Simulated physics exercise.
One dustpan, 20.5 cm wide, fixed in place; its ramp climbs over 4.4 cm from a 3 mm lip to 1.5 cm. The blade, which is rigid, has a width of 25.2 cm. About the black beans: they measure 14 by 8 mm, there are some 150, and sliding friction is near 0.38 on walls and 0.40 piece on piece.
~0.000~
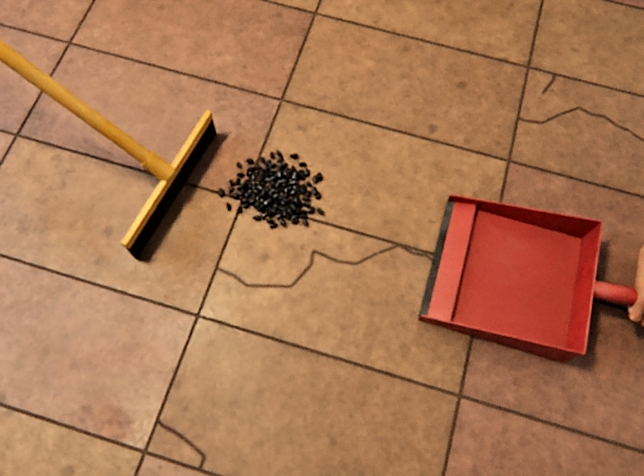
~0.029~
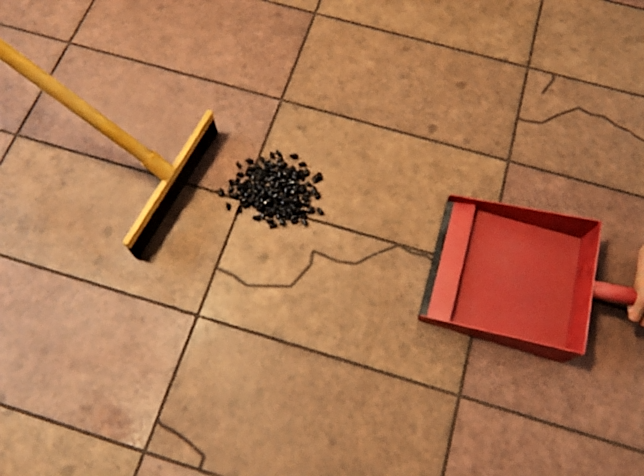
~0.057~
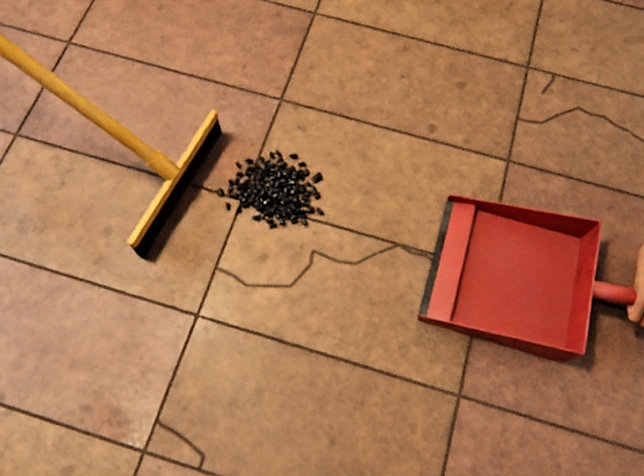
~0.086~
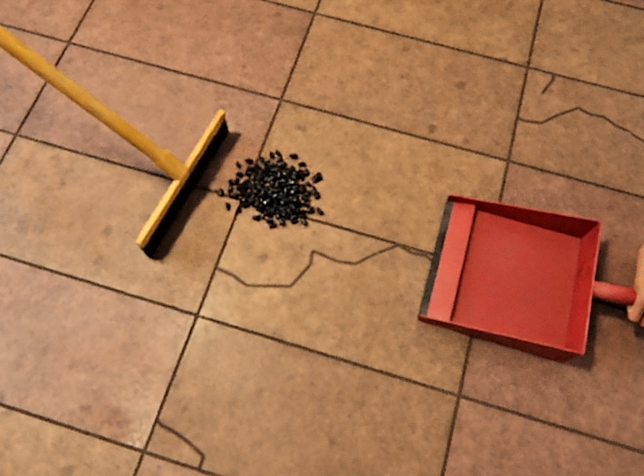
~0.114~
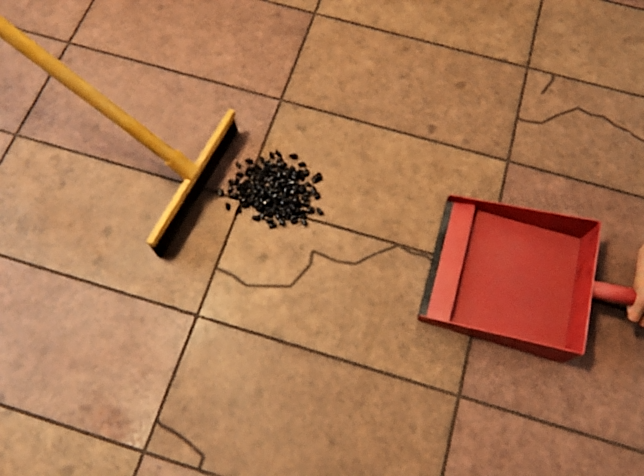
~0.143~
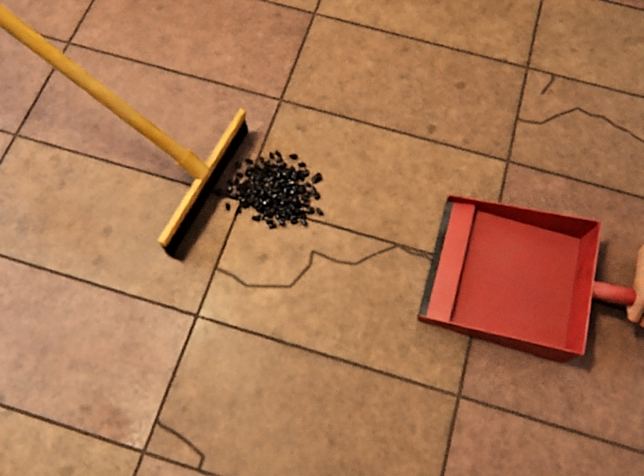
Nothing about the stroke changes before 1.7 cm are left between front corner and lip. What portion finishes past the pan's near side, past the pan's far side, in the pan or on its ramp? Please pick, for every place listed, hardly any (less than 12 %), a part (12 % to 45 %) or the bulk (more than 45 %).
Past the pan's near side: Hardly any, past the pan's far side: A part, in the pan or on its ramp: Hardly any.
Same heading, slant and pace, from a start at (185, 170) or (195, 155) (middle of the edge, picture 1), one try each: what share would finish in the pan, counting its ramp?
Around 0 percent, then around 0 percent.
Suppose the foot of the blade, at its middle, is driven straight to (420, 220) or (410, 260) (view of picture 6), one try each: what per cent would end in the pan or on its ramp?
Some 10 and 30 per cent.
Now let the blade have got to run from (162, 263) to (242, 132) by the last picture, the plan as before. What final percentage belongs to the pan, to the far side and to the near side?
Pan: 25, far side: 20, near side: 10.
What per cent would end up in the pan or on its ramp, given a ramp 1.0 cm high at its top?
I'd expect close to 5 per cent.
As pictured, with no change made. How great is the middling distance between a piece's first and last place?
Roughly 26 cm.
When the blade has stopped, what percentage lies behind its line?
I'd put it near 10 in a hundred.
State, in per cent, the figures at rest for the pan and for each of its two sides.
Near 0, far 35, pan 0, all in per cent.
After 0.44 s, middle of the blade 21 cm from the lip; 0 % over the lip, far side 15 %, near side 0 %.
Then, at 0.64 s, middle of the blade 10 cm from the lip; 0 % over the lip, far side 25 %, near side 0 %.
After 0.96 s, middle of the blade 4 cm from the lip; 0 % over the lip, far side 35 %, near side 0 %.
At rest (2.9 s), near side 0 %, far side 35 %, pan 0 %, in front of the lip or behind the blade 65 %.
